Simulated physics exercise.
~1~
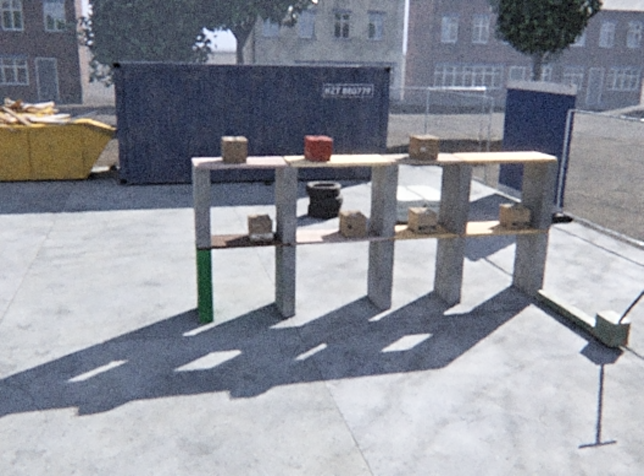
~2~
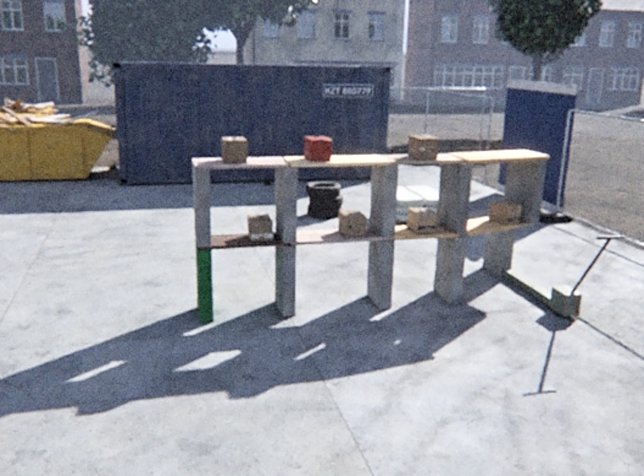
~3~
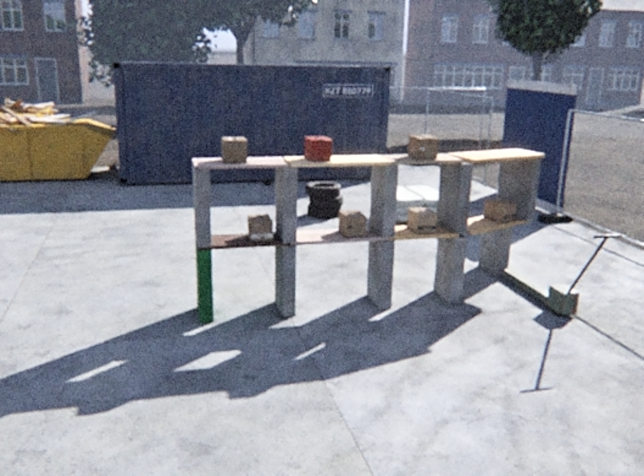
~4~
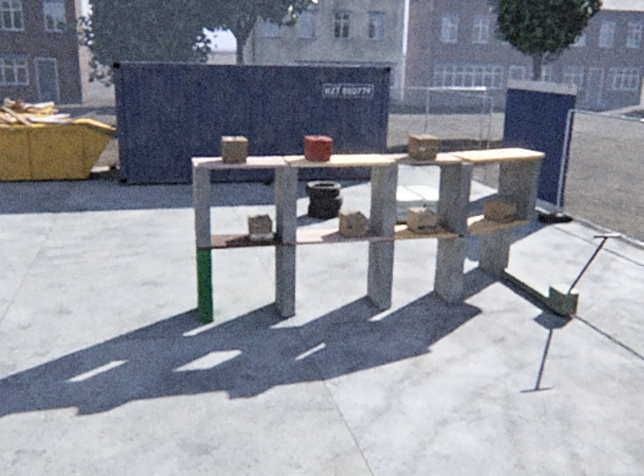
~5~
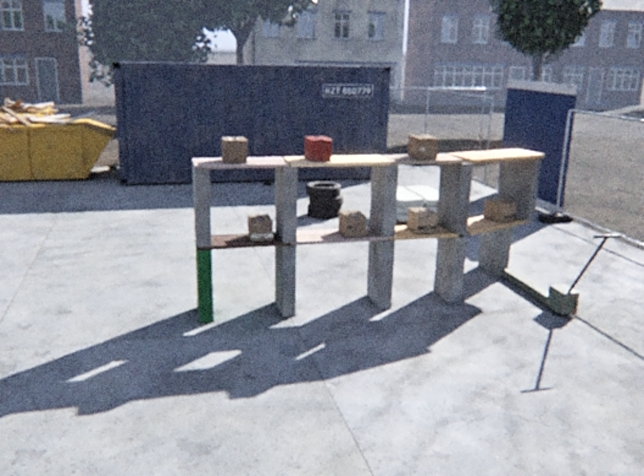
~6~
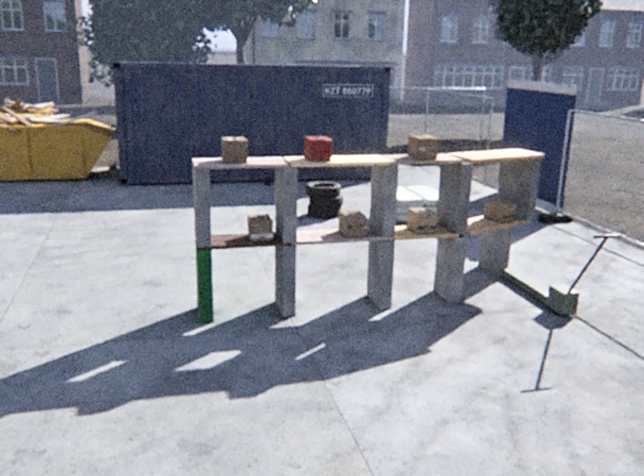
A low jack with a long handle slides in from the right toward the foot of the last upright of a two-tier shelf, seen from a fixed, slightly raised view across a sunlit concrete yard. The shelf is made of boards on grey blocks, with a green upright at lower left and a red carton among brown ones on top. Behind stand a yellow skip, a dark blue container and brick buildings. The jack moves left and back, shifting the right-end supports, then stops. The shelf stays standing, its cartons still on the boards.
